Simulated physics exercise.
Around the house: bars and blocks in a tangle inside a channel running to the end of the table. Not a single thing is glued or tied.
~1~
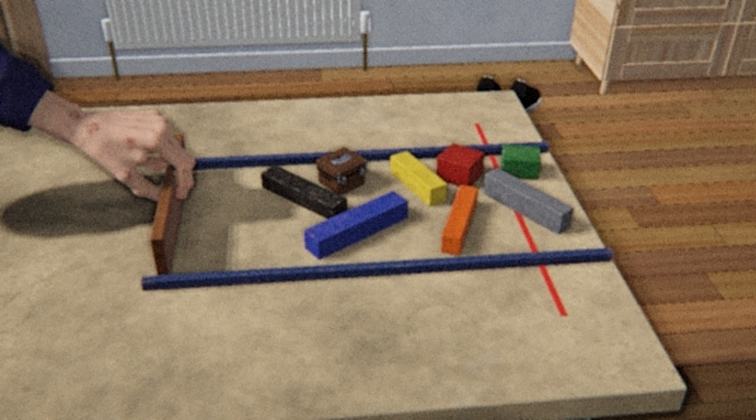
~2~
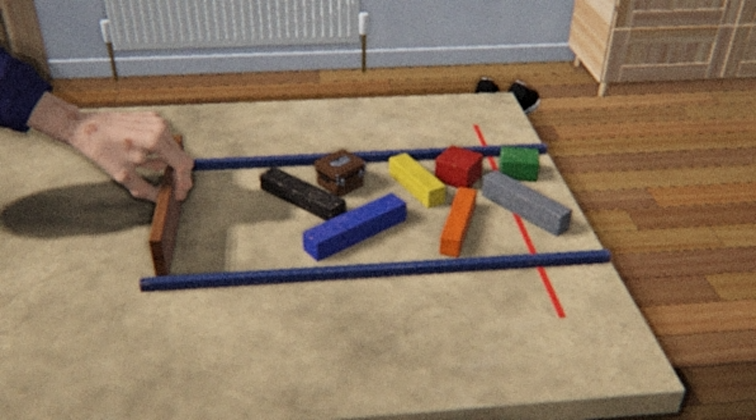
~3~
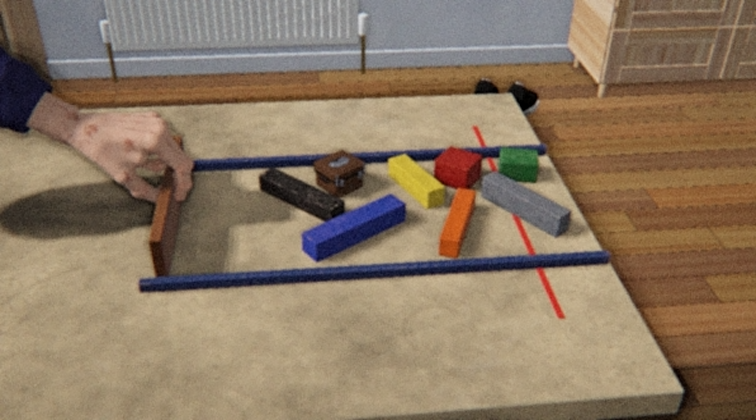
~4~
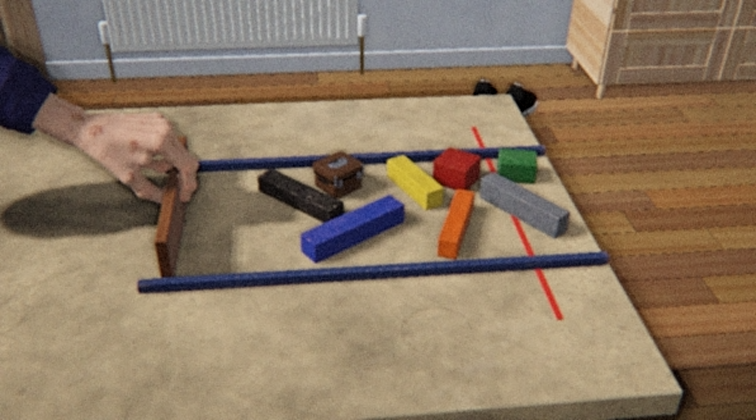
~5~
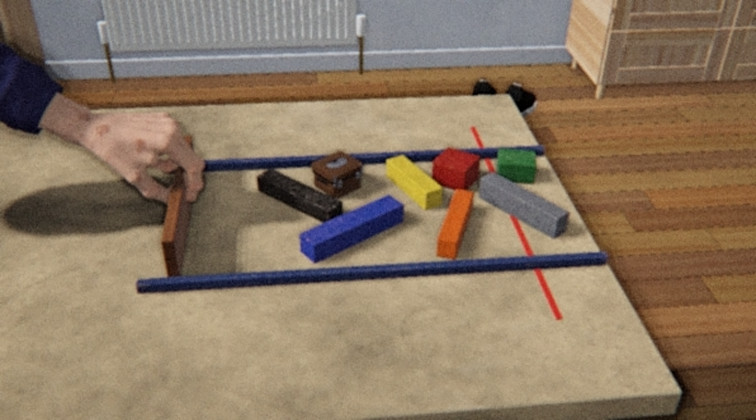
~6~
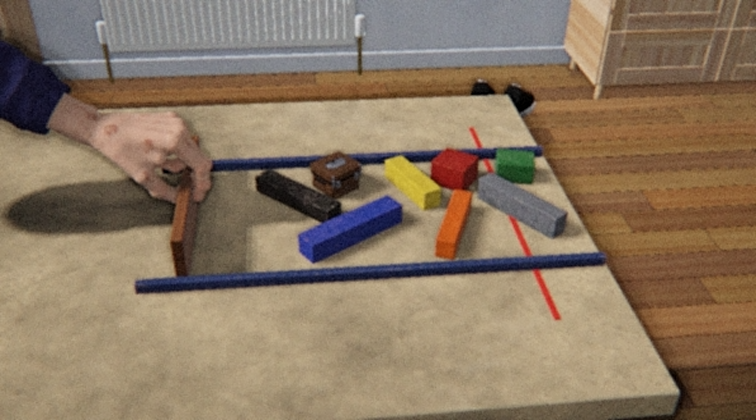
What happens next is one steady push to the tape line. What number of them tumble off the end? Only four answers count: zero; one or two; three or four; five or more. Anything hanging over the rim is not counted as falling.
The push is going to knock off a trio or a quartet.
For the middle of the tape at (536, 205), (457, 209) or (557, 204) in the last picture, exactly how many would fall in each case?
In order, the counts are 6, 1 and 7.
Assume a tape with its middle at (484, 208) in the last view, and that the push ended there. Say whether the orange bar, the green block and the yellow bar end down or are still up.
The orange bar: It is still there. The green block: It is gone. The yellow bar: It is still there.
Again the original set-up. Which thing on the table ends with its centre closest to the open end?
Orange bar.
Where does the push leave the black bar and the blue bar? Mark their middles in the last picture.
Black bar at (513, 190), blue bar at (550, 218).
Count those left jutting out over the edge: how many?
I'd put it at 1.
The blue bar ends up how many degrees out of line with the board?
Near 20 degrees.
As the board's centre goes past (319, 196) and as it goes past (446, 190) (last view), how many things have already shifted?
3, then 8.
A little later, none off yet; green block at rest near (515, 166); grey bar at rest near (521, 205); red block at rest near (454, 170).
Next, none off yet; green block shifted a little near (535, 168); grey bar moving near (531, 208); red block shifted about its own width near (500, 167).
When it is over, the number that fall off is three or four; down, yellow bar, red block, grey bar and green block.
